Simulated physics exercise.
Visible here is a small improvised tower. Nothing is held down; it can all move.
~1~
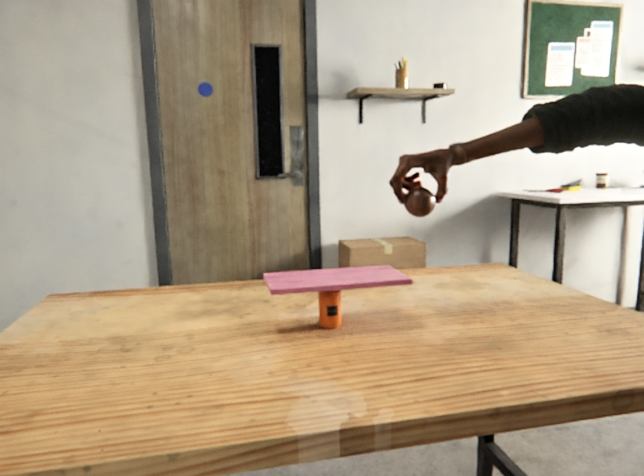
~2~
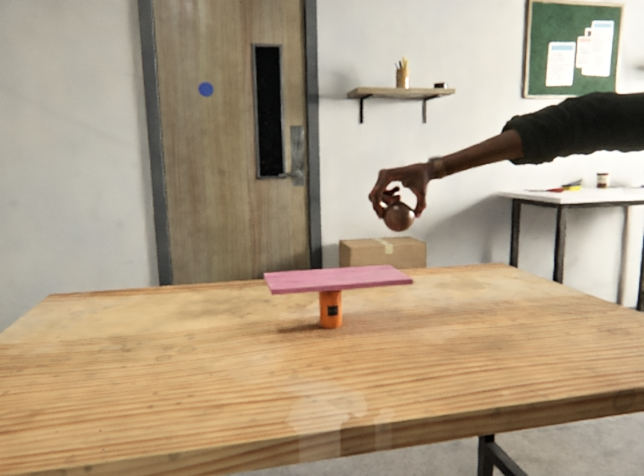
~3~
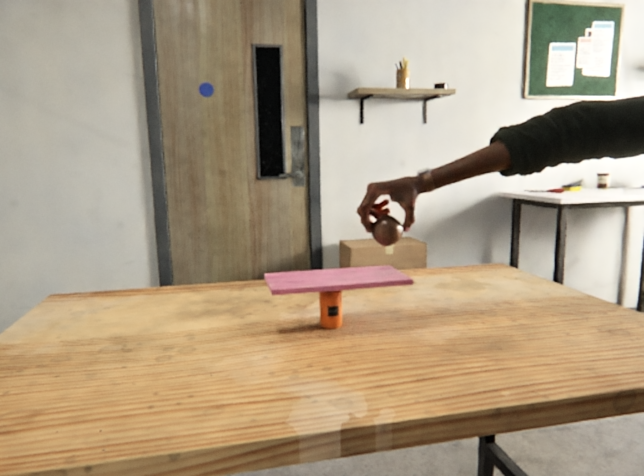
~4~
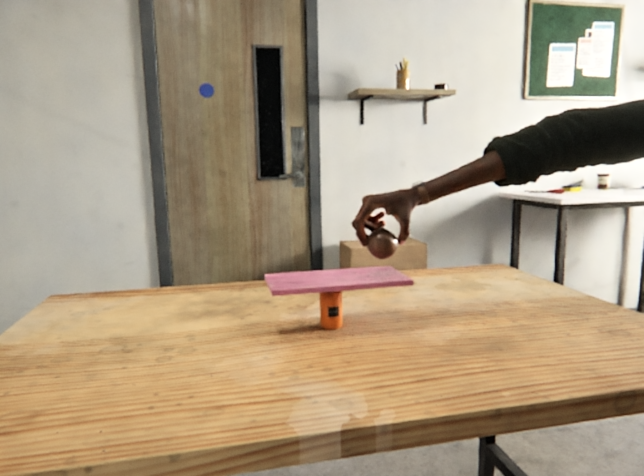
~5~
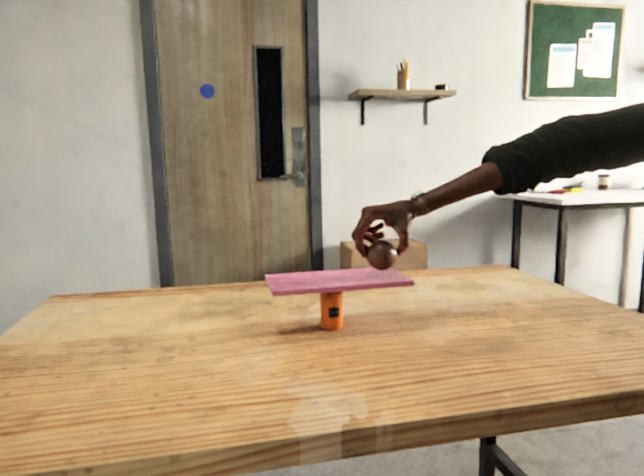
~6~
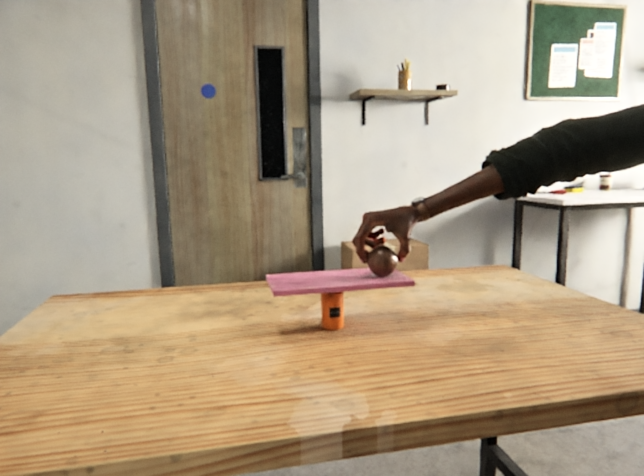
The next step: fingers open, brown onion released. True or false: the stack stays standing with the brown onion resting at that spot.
False.
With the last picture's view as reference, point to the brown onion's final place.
Look around (445, 305) in the final frame.
Then, 0.30 s on from there, brown onion now fallen; pink board turned 33° from how it was put.
Then, 0.40 s on from there, pink board turned 43° from how it was put.
Then, 0.60 s on from there, pink board turned 31° from how it was put.
Then, 0.70 s on from there, pink board turned 27° from how it was put.
In the end, fallen, brown onion and pink board; orange shaker unmoved. At the end, from the last picture's camera, brown onion near (445, 305). The stack gives way.
